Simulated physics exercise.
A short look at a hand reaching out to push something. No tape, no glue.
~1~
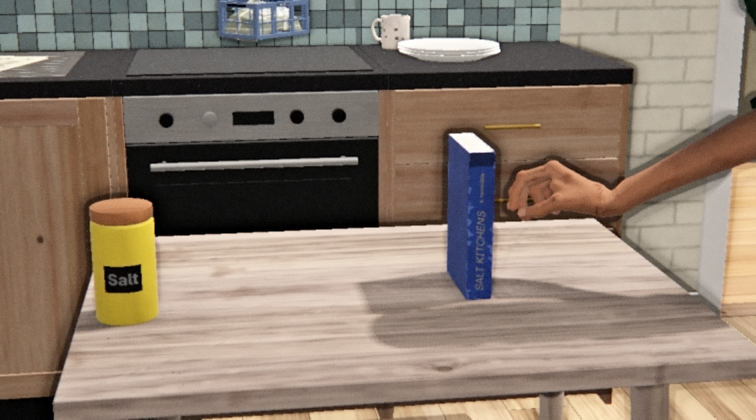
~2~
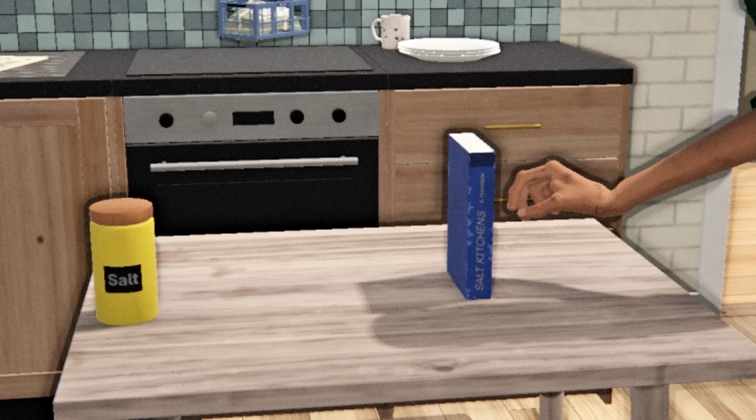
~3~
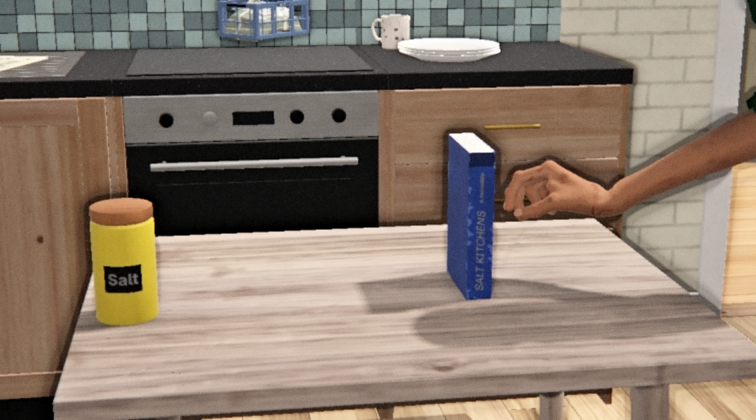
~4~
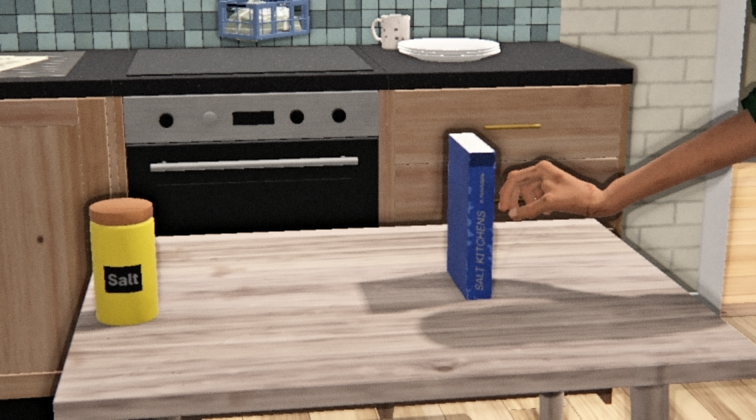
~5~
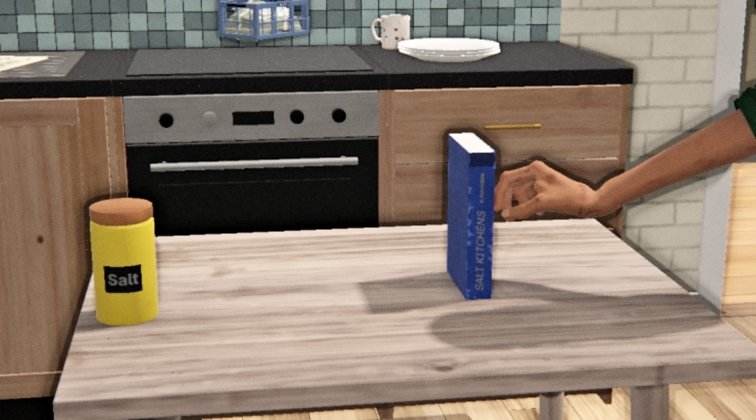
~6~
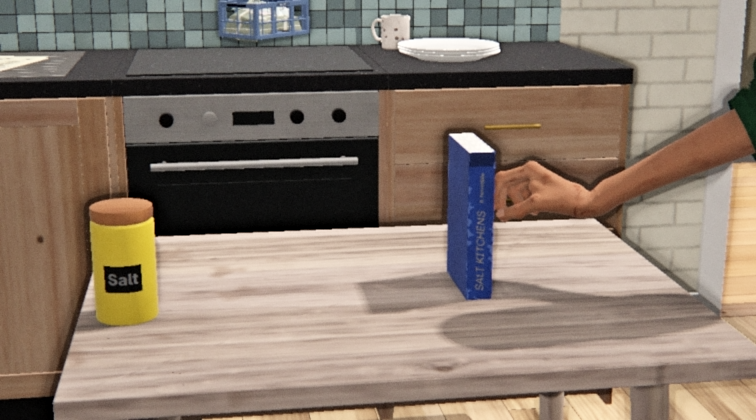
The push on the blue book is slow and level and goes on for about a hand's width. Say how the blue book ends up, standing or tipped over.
The blue book falls over.
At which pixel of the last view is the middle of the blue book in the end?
At about (379, 277).
Then, 0.30 s later than the last frame, blue book tilted by 13° near (453, 215).
Then, 0.50 s later than the last frame, blue book tilted by 40° near (420, 225).
Then, 0.60 s later than the last frame, blue book on its side near (389, 263).
Then, 0.70 s later than the last frame, blue book on its side near (379, 277).
When it is over, lying over on the table, blue book. End places, in pixels of the last picture, blue book near (379, 277).
